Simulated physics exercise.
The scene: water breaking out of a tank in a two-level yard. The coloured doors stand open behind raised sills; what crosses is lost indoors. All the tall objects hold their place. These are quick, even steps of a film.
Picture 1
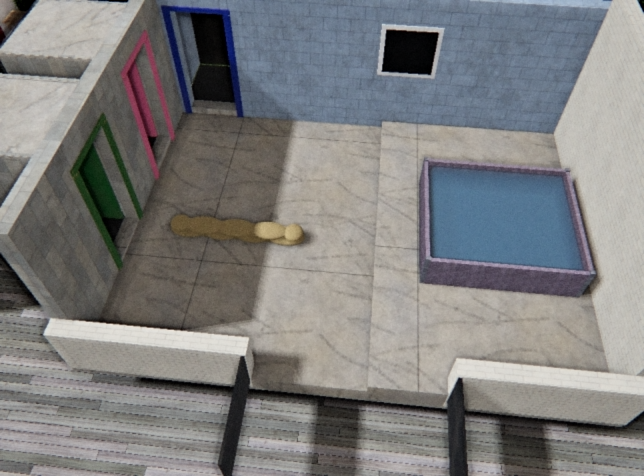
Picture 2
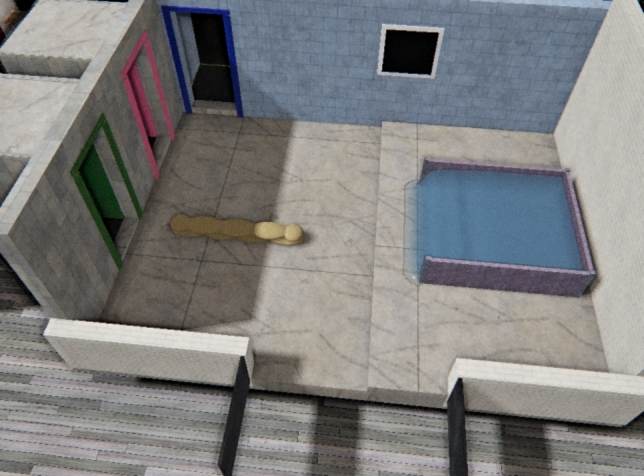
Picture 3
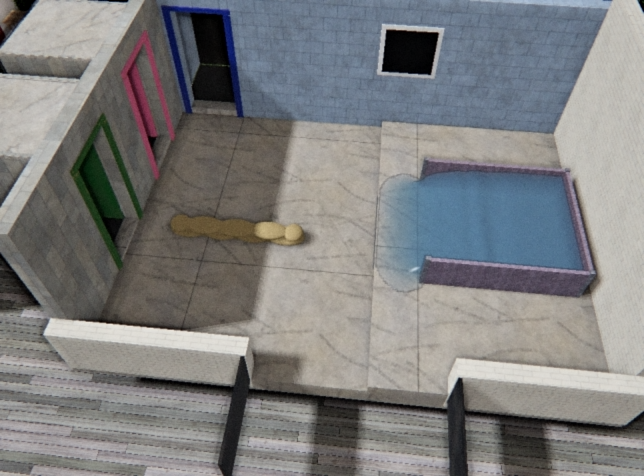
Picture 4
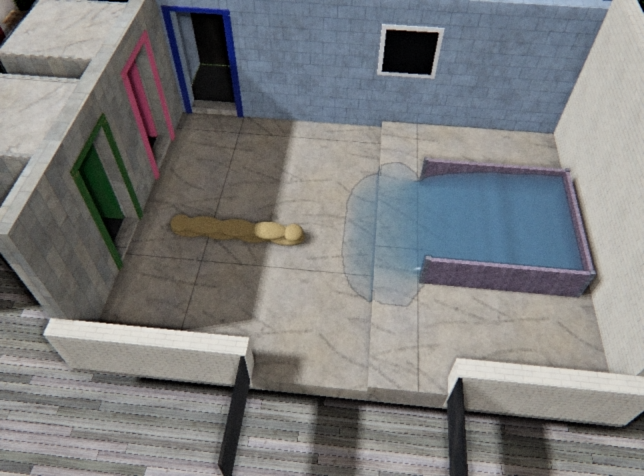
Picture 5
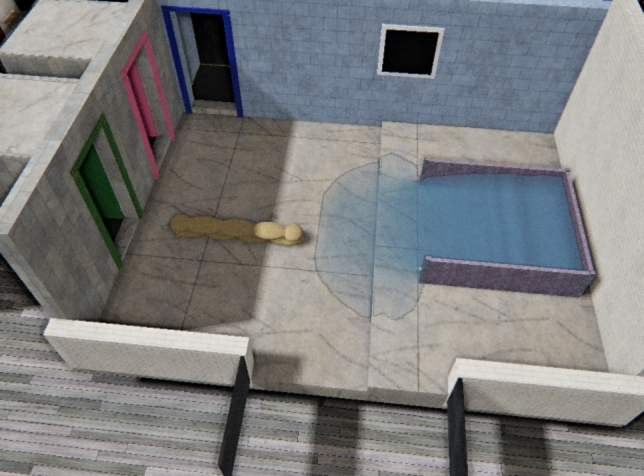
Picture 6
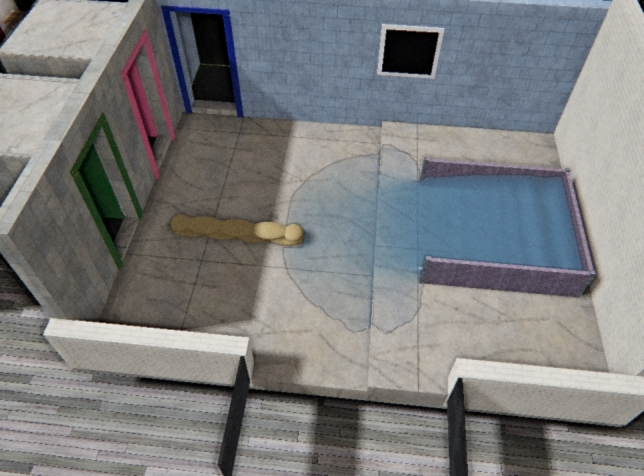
At first, a purple-walled tank of blue water sits whole and still on the right side of a walled yard with open coloured doorways. Then its left side opens and water pours out leftward, spreading across the pale floor in a widening, rounded sheet that reaches the unmoving tan, lumpy shape.
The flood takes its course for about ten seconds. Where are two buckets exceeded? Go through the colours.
In the end: The pink door takes more than that; the green door takes more than that; the blue door takes more than that.
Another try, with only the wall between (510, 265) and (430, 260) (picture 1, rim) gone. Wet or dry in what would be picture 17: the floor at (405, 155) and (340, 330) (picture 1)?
One after the other: Not flooded, flooded.
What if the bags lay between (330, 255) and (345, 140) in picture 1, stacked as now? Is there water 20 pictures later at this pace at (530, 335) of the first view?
At that place: No water.
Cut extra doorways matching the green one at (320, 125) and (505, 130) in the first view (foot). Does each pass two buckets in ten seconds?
In that order: Takes more, keeps below it.
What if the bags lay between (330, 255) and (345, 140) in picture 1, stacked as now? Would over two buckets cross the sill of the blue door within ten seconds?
In short: Blue holds.
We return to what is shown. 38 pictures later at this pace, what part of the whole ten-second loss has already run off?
Close to 60 %.
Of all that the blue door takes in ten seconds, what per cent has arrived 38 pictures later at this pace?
Some 100 per cent.
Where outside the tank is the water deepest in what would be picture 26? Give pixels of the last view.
Roughly at (183, 113).
A moment on, water covers 40 % of the floor; the pink door not reached, the green door not reached, the blue door not reached.
Next, water covers 65 % of the floor; the pink door under two buckets in, the green door wet at the sill, nothing in, the blue door not reached.
Then, water covers 65 % of the floor; the pink door over two buckets in, the green door under two buckets in, the blue door under two buckets in.
Later, water covers 65 % of the floor; the pink door far over two buckets in, the green door over two buckets in, the blue door over two buckets in.
In the end, water covers 65 % of the floor; the pink door far over two buckets in, the green door far over two buckets in, the blue door over two buckets in.
